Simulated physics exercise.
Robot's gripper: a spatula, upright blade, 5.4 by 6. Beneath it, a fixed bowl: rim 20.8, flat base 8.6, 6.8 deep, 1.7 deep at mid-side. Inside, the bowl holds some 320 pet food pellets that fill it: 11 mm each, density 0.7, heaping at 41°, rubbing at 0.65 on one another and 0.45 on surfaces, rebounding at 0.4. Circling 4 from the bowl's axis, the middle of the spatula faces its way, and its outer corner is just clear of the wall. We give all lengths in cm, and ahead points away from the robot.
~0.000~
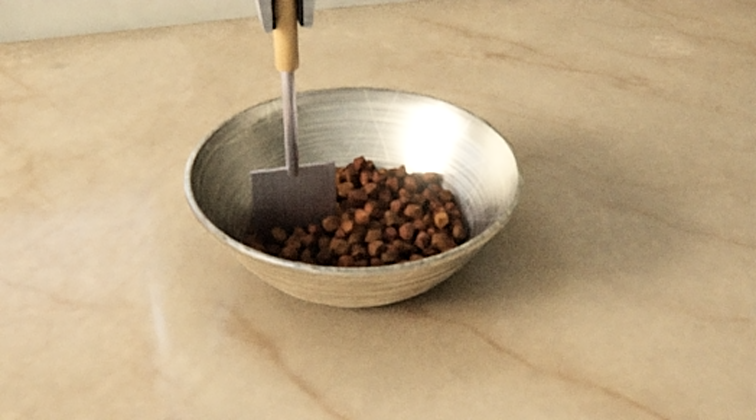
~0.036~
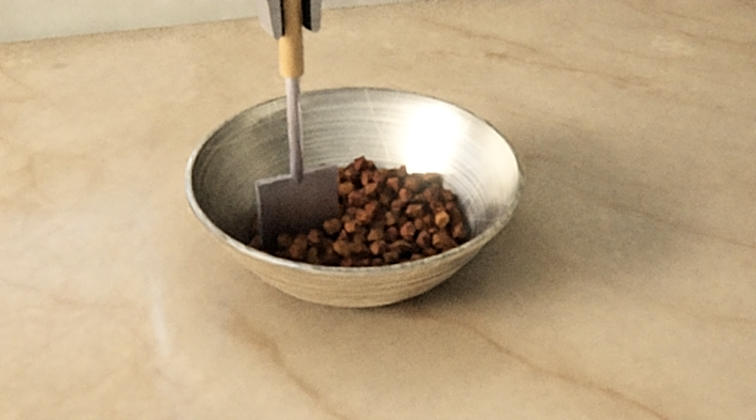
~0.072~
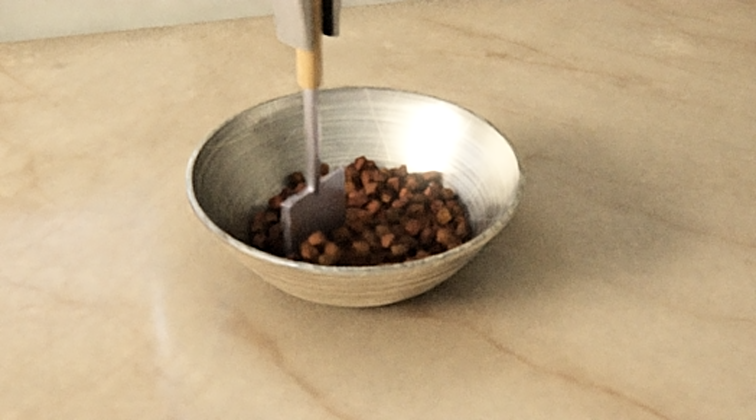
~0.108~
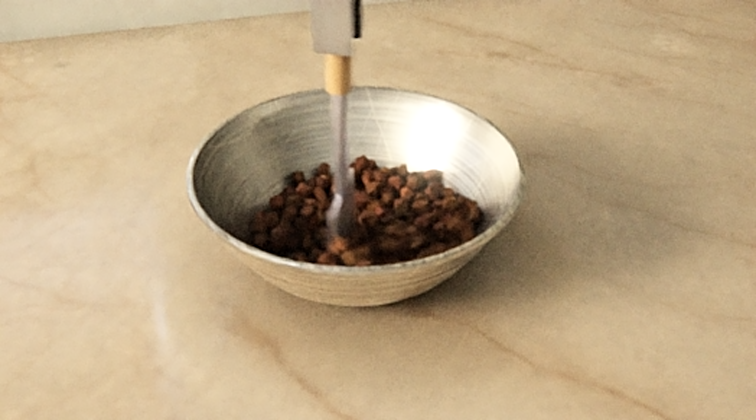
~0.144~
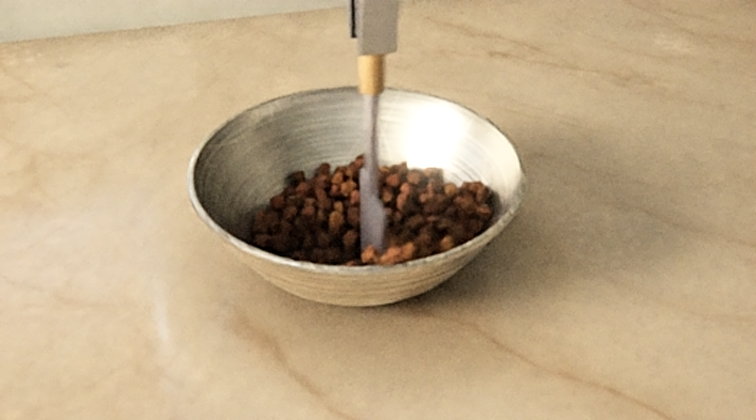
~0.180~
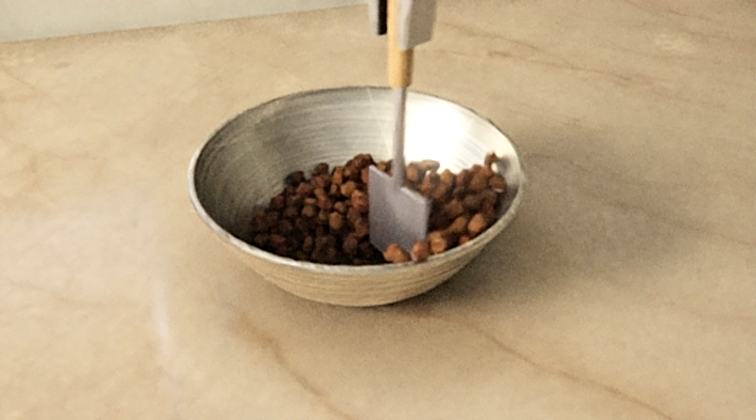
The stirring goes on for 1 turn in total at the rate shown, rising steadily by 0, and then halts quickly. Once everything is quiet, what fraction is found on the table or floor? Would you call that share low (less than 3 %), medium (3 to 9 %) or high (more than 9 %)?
I would call it medium.
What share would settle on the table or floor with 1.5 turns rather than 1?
Roughly 10 per cent would end up there.
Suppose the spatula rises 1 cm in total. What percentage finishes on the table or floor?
Some 5 per cent.
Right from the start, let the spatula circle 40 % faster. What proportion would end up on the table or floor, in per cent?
About 20 percent, I'd say.
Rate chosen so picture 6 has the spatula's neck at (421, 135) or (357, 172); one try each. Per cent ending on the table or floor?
About 20 % for one try and about 0 % for the other, in order.
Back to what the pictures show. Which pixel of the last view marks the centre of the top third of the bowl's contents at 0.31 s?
About pixel (411, 143).
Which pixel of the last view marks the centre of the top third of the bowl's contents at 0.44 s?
The centre lies near (275, 148) in the last picture.
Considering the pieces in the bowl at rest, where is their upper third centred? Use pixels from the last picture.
Around (300, 256).
After 0.31 s, 207° round, highest piece 9 above the table; 311 in the bowl, 4 in flight or on the tool.
After 0.44 s, 300° round, highest piece 8 above the table; 305 in the bowl, 7 on the table or floor, 3 in flight or on the tool.
After 0.70 s, 0° round, highest piece 7 above the table; 301 in the bowl, 14 on the table or floor.
After 1.40 s, 0° round, highest piece 7 above the table; 301 in the bowl, 14 on the table or floor.
In the end, 301 in the bowl, 14 on the table or floor. That is 4 % on the table or floor.
